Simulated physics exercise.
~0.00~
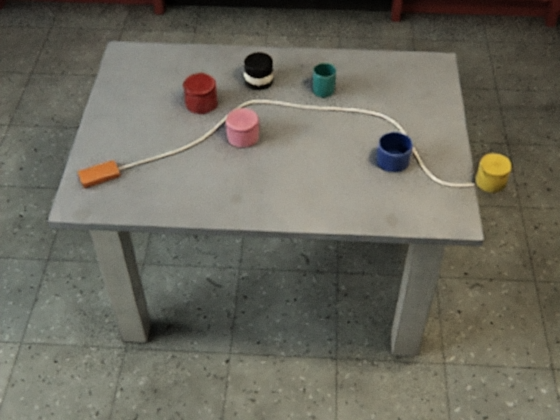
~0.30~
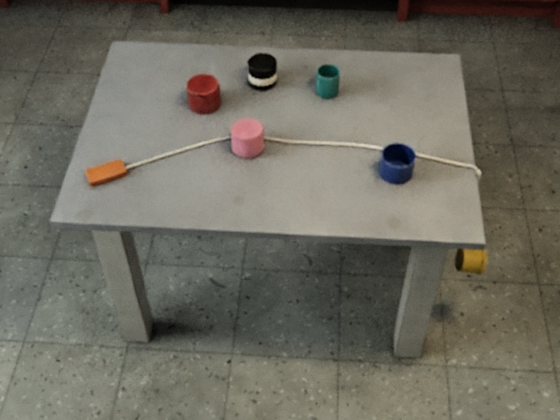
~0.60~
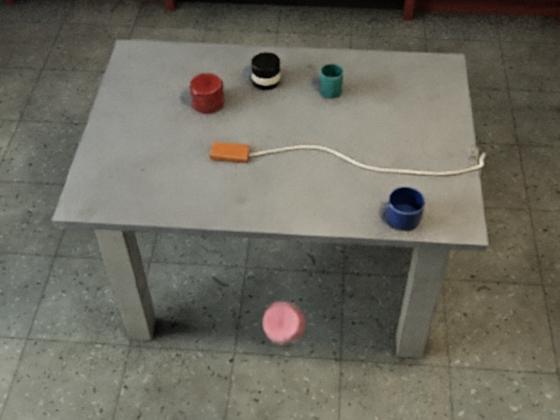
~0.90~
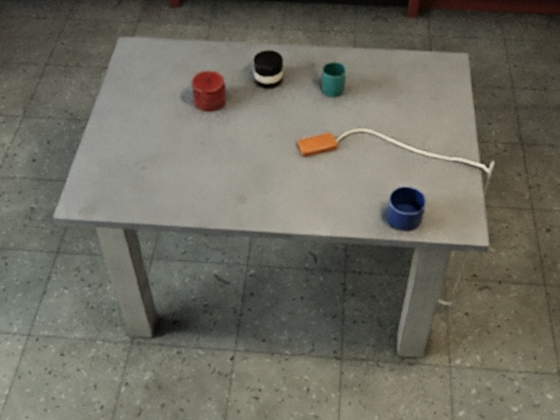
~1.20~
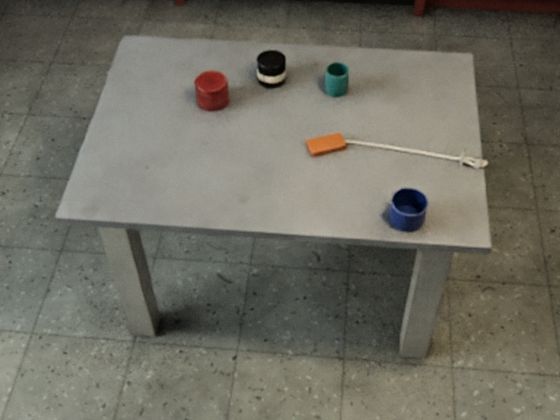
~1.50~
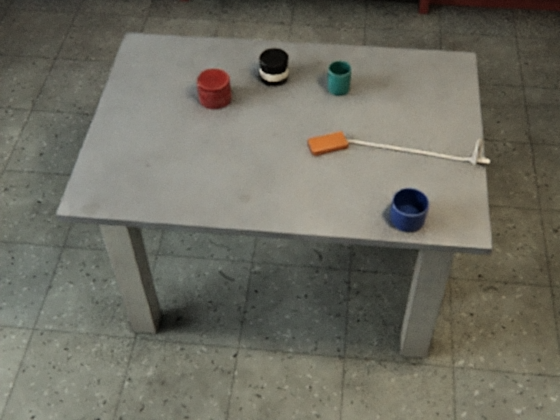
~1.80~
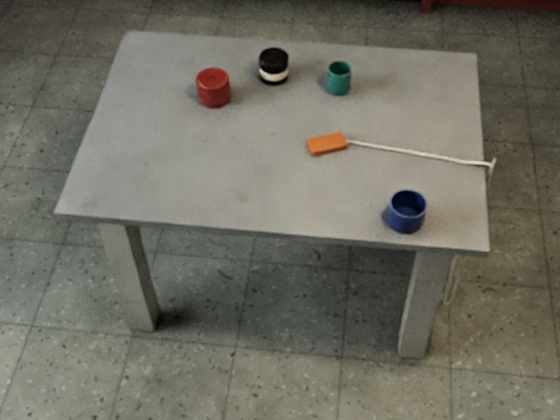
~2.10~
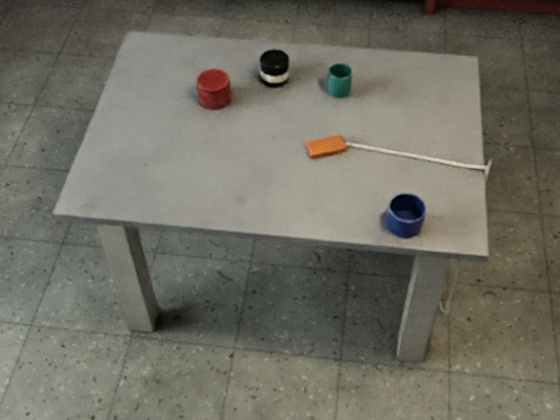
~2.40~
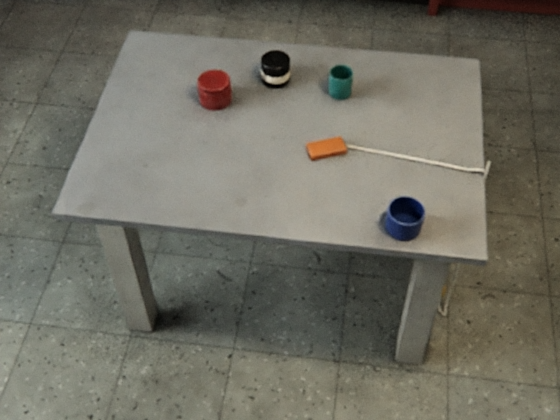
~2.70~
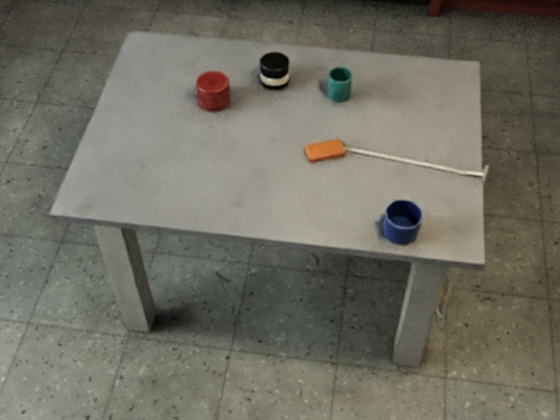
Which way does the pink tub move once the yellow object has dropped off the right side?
The pink tub moves down in the view, going over the front edge of the table and falling toward the floor.
